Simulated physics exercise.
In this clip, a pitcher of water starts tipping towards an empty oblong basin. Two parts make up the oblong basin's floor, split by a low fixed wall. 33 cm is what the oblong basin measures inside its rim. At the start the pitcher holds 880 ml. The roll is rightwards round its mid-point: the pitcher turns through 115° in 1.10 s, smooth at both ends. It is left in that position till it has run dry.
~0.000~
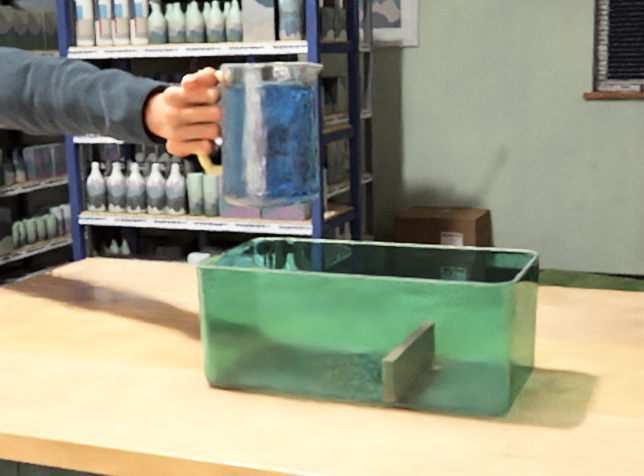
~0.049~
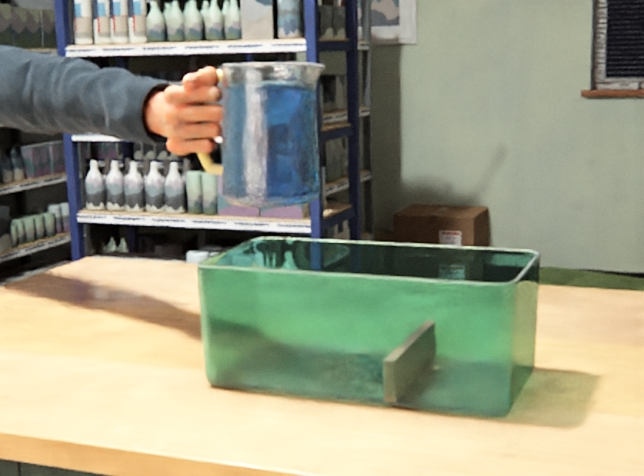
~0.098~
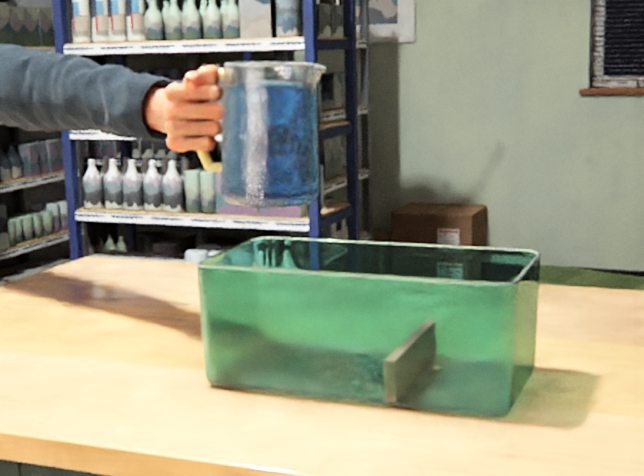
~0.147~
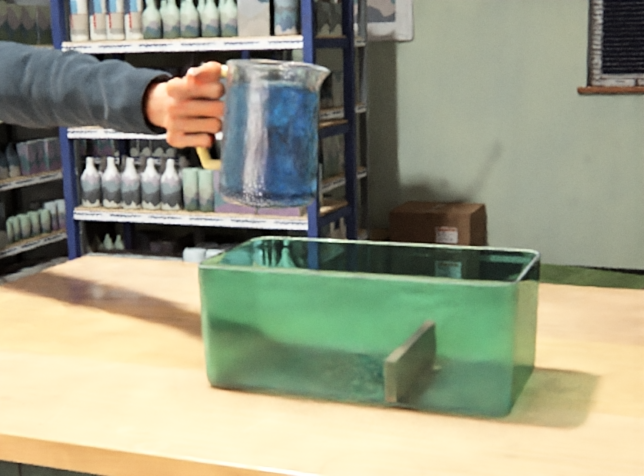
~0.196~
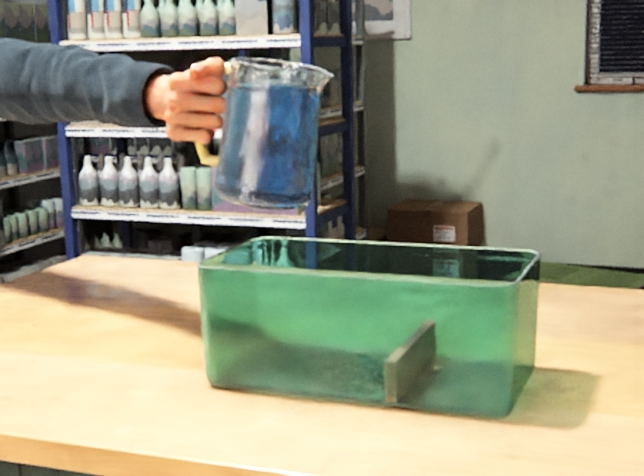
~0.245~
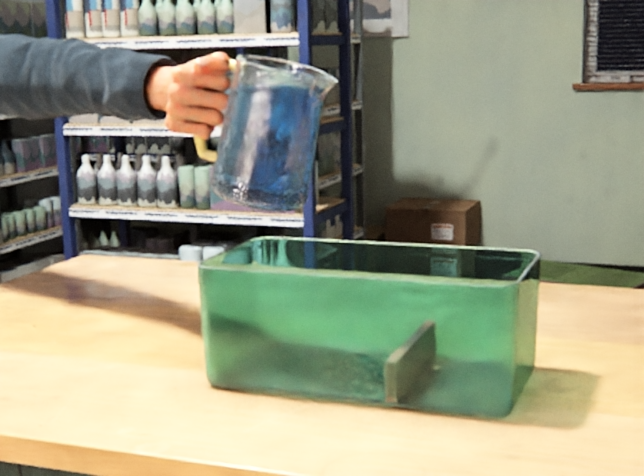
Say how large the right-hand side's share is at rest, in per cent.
Its share is roughly 44 per cent.
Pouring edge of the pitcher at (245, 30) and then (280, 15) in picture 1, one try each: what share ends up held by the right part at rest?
It comes to 5 per cent, and then 5 per cent.
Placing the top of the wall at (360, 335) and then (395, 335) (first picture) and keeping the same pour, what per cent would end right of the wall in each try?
95 in a hundred, followed by 70 in a hundred.
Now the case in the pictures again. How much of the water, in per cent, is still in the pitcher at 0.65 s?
I reckon about 84 in a hundred is still held.
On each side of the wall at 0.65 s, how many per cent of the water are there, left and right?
Lab note: Left near 1, right near 2.
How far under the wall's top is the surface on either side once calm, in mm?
Measured: Left around 28 mm, right around 20 mm.
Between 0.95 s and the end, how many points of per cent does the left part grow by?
That works out to roughly 36 per cent of the whole.
By 0.65 s the tilt is 74° and 84 per cent is still to pour, 1 is left of the wall and 2 right of it.
By 0.95 s the tilt is 110° and 30 per cent is still to pour, 20 is left of the wall and 31 right of it.
By 1.26 s the tilt is 115° and 2 per cent is still to pour, 53 is left of the wall and 42 right of it.
By 1.60 s the tilt is 115° and 0 per cent is still to pour, 55 is left of the wall and 44 right of it.
At rest 55 per cent lies left of the wall, 44 right of it and 1 outside.
